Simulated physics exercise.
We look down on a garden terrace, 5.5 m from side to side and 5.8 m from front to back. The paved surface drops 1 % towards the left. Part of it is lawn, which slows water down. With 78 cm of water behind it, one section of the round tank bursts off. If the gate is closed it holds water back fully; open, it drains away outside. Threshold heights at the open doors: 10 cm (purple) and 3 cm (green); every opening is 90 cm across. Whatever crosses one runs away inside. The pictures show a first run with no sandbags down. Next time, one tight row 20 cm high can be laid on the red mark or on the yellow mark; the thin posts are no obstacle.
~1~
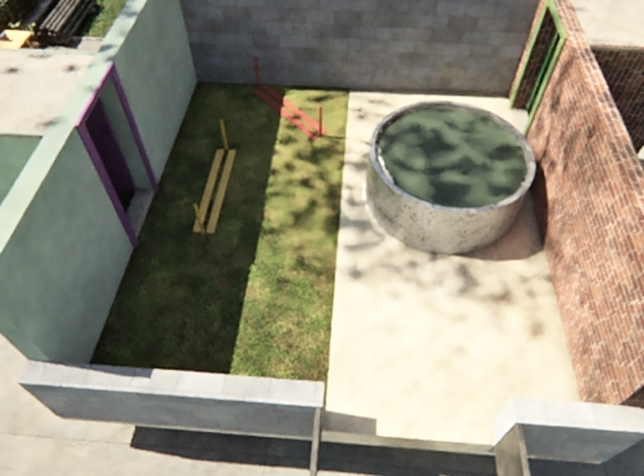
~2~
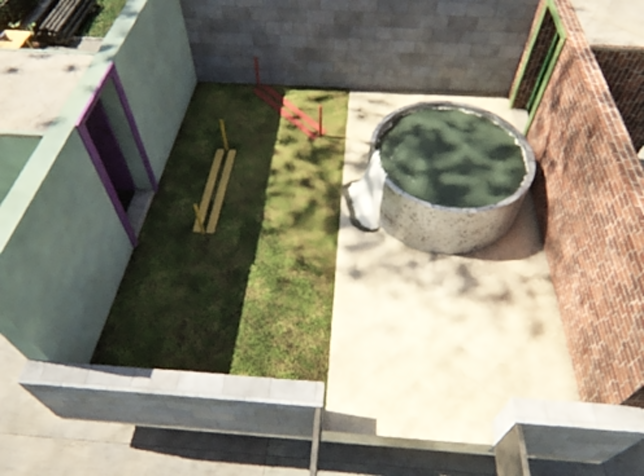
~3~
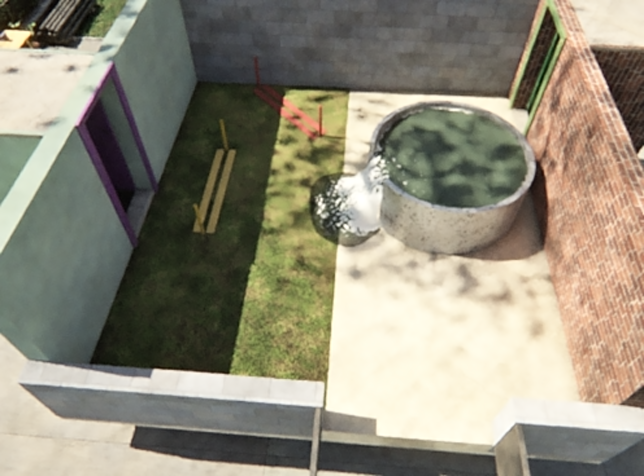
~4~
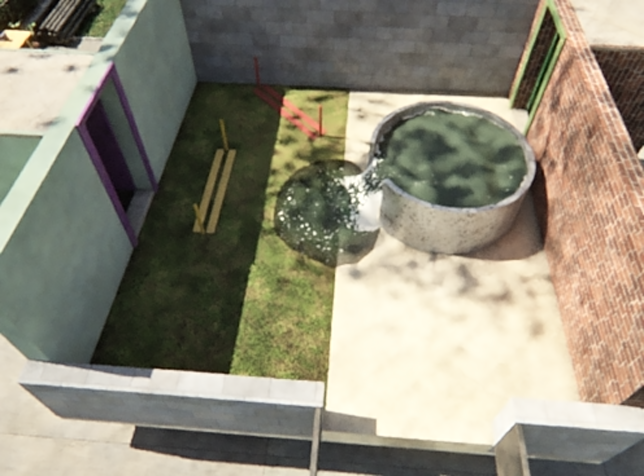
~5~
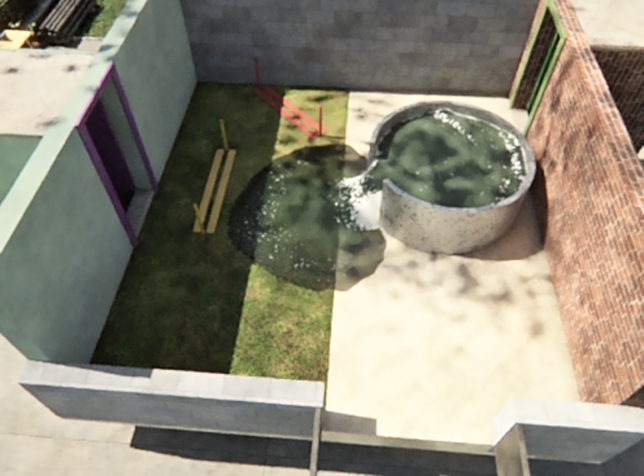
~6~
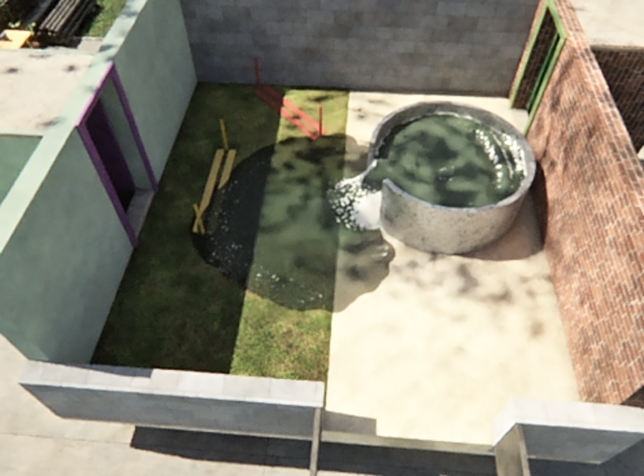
A round grey concrete tank of dark green water stands on pale paving at the right of a walled terrace, seen from above by a still camera. Lawn covers the left side, with yellow and red bars, a purple-framed doorway and a brick wall opposite. Water bursts from the tank's left side, foams white, and spreads leftward in a widening dark pool across grass and paving, reaching the yellow bars.
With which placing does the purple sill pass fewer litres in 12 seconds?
Lay them on the yellow one.
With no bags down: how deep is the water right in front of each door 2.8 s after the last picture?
In cm: Purple 16, green 0.
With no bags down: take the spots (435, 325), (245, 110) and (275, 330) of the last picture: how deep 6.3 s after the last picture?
Roughly 4, 10 and 9 cm, in turn.
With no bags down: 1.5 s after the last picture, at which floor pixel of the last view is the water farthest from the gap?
At about (87, 374).
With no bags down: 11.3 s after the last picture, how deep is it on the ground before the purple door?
About 10.0 cm.
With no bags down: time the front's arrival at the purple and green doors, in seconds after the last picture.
Purple 0.3 s, green 8.0 s.
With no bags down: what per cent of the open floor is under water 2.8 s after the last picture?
Near 60 per cent is wet.
Then, 0.7 s after the last picture water covers 35 % of the floor and is deepest (38 cm) near (362, 202) in the run without bags; in at the purple door, 0 L with no bags, 0 L with the row on red, 0 L on yellow.
Then, 1.5 s after the last picture water covers 50 % of the floor and is deepest (28 cm) near (362, 202) in the run without bags; in at the purple door, 24 L with no bags, 35 L with the row on red, 0 L on yellow.
Then, 2.8 s after the last picture water covers 60 % of the floor and is deepest (22 cm) near (362, 202) in the run without bags; in at the purple door, 70 L with no bags, 80 L with the row on red, 0 L on yellow.
Then, 6.3 s after the last picture water covers 90 % of the floor and is deepest (12 cm) near (103, 332) in the run without bags; in at the purple door, 105 L with no bags, 116 L with the row on red, 1 L on yellow.
Then, 11.3 s after the last picture water covers 100 % of the floor and is deepest (10 cm) near (81, 390) in the run without bags; in at the purple door, 111 L with no bags, 135 L with the row on red, 6 L on yellow.
